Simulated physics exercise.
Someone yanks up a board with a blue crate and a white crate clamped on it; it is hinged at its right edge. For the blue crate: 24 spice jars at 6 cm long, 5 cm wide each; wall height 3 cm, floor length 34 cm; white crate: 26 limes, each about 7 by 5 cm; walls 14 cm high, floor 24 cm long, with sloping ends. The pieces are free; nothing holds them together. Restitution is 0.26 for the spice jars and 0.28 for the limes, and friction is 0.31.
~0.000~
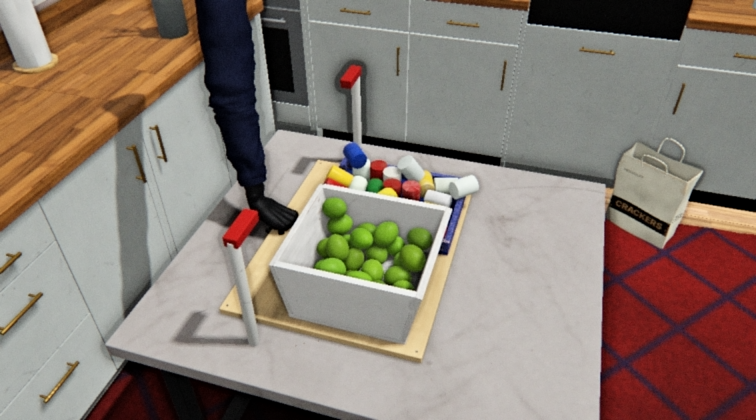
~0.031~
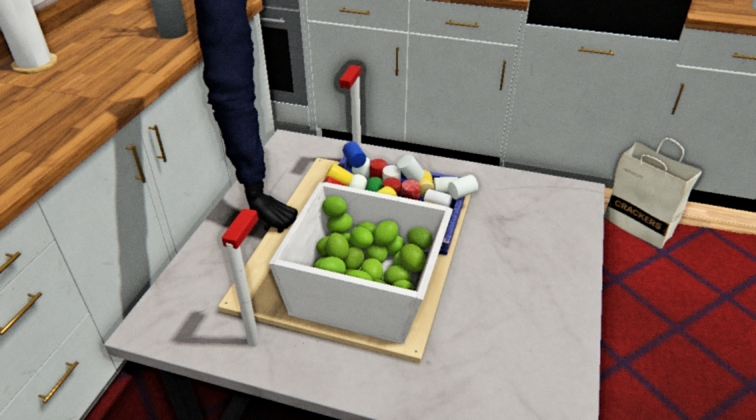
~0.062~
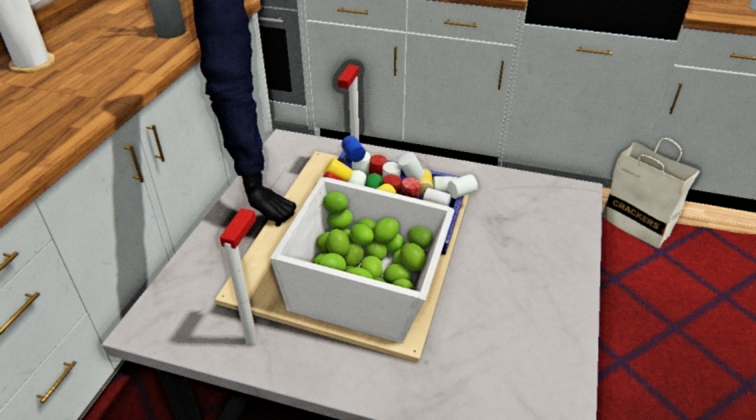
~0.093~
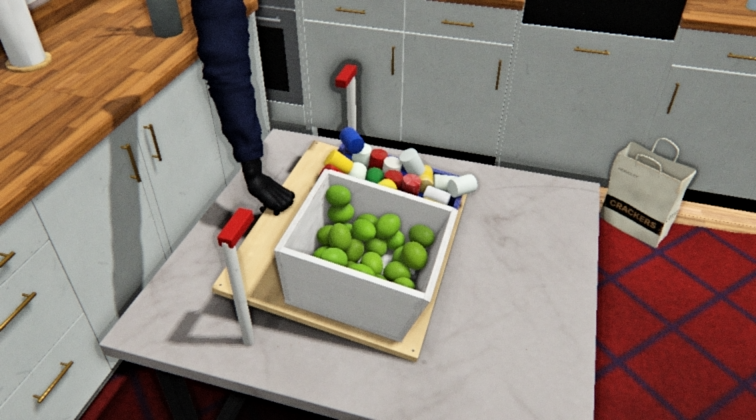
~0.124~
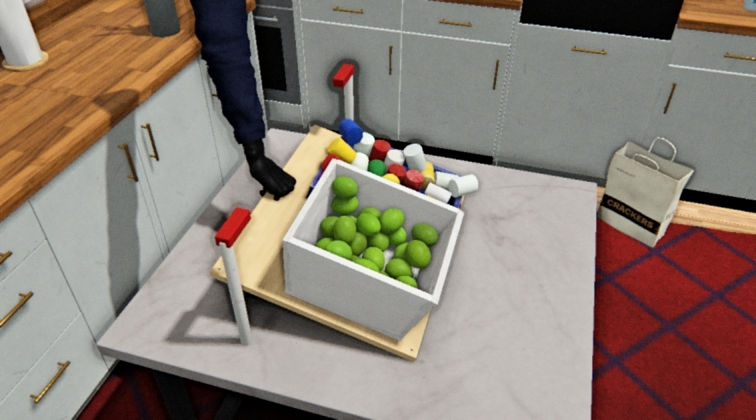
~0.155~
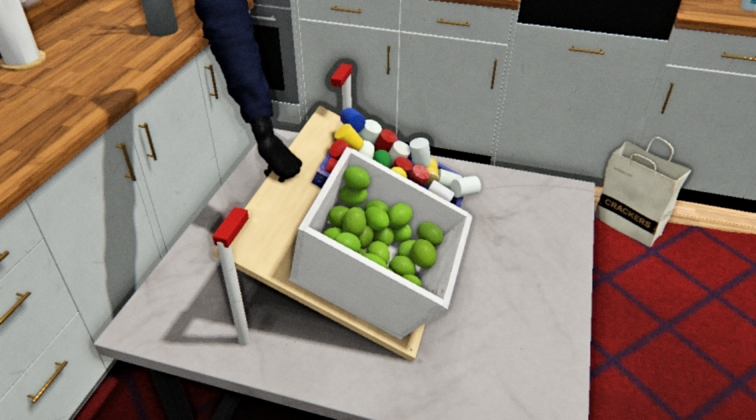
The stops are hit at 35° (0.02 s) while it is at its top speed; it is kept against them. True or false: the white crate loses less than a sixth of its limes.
False, it loses more than a sixth.
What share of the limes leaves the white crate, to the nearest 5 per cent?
Close to 30 in a hundred of them.
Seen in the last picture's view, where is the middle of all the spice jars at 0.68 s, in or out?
Centre: About (525, 224) px.
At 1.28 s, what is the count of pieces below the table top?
The number is close to 14.
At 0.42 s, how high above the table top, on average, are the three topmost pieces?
Close to 40 cm up.
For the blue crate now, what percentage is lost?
Lost from the blue crate: 70 percent.
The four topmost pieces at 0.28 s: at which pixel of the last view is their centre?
Roughly at (416, 91).
After 0.18 s, the board meets the red stops.
After 0.28 s, tilt 35°; 1 of 24 out of the blue crate and 0 of 26 out of the white crate.
After 0.42 s, tilt 35°; 4 of 24 out of the blue crate and 5 of 26 out of the white crate.
After 0.68 s, tilt 35°; 17 of 24 out of the blue crate and 8 of 26 out of the white crate.
Final count (at 1.28 s), 17 of 24 out of the blue crate and 8 of 26 out of the white crate. Asked share, 8 of 26, 31 per cent.
